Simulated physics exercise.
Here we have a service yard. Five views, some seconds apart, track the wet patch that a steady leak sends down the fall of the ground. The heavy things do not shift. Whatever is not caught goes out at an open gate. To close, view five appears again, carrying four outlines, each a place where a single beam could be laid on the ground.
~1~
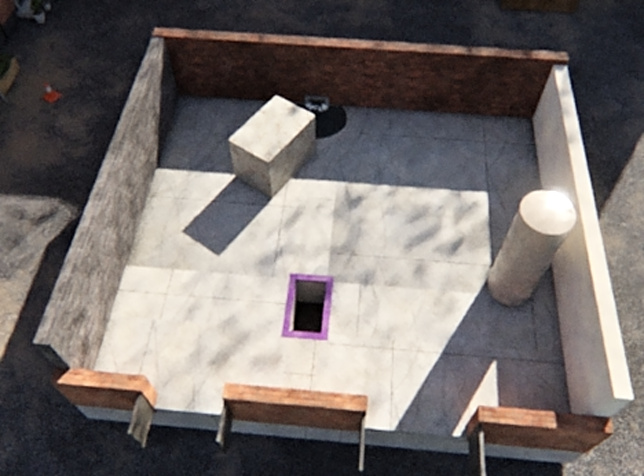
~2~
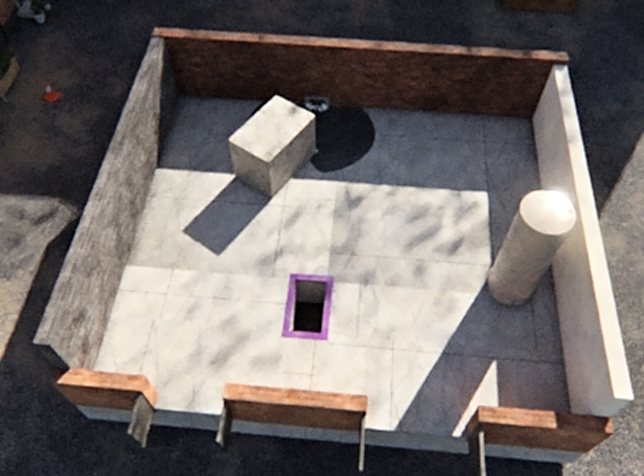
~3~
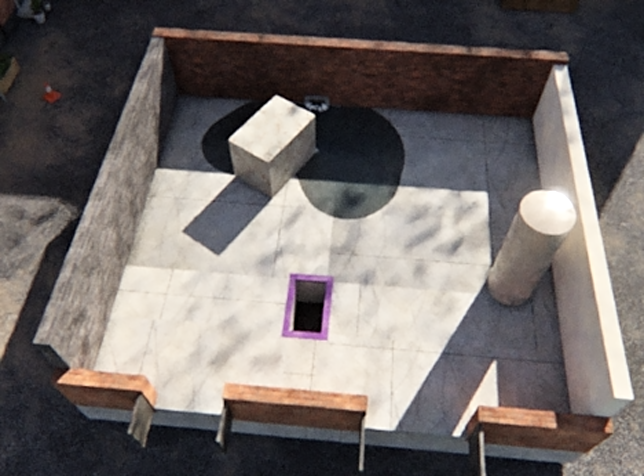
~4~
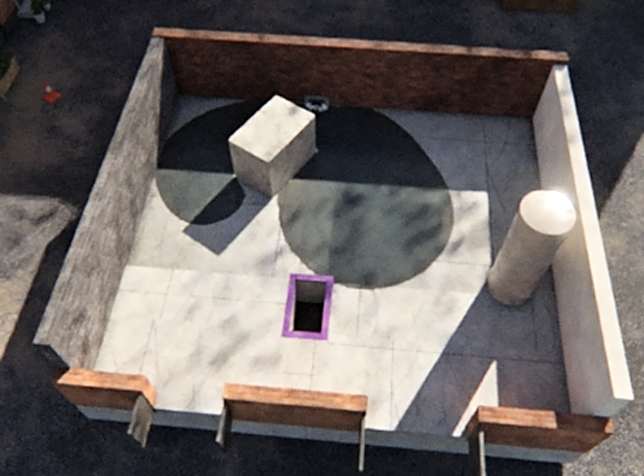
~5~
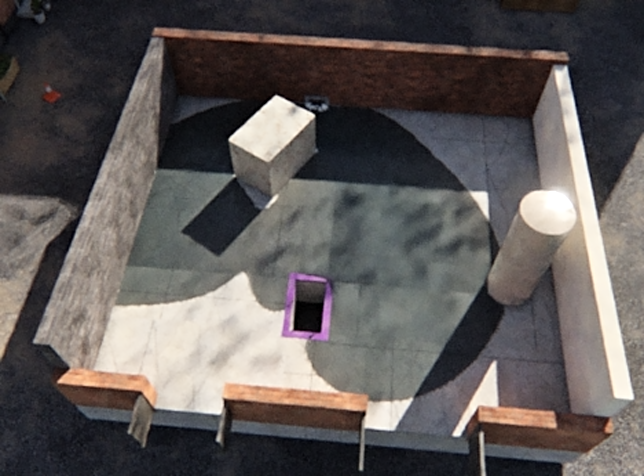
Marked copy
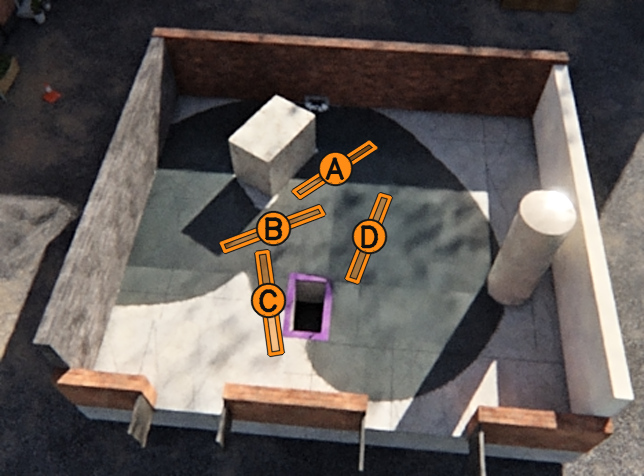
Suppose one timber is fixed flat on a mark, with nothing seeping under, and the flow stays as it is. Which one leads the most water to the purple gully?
Spot D.
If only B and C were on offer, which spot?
That is spot C.
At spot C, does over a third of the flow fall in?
No.
In orange, A from (296, 194) to (372, 145); B from (223, 247) to (321, 210); C from (262, 252) to (276, 353); D from (352, 280) to (385, 196).
Choosing A, about 11 % of the stream goes into the purple gully, about 88 % out by the gates.
Choosing B, about 11 % of the stream goes into the purple gully, about 88 % out by the gates.
Choosing C, about 16 % of the stream goes into the purple gully, about 83 % out by the gates.
Choosing D, about 26 % of the stream goes into the purple gully, about 74 % out by the gates.
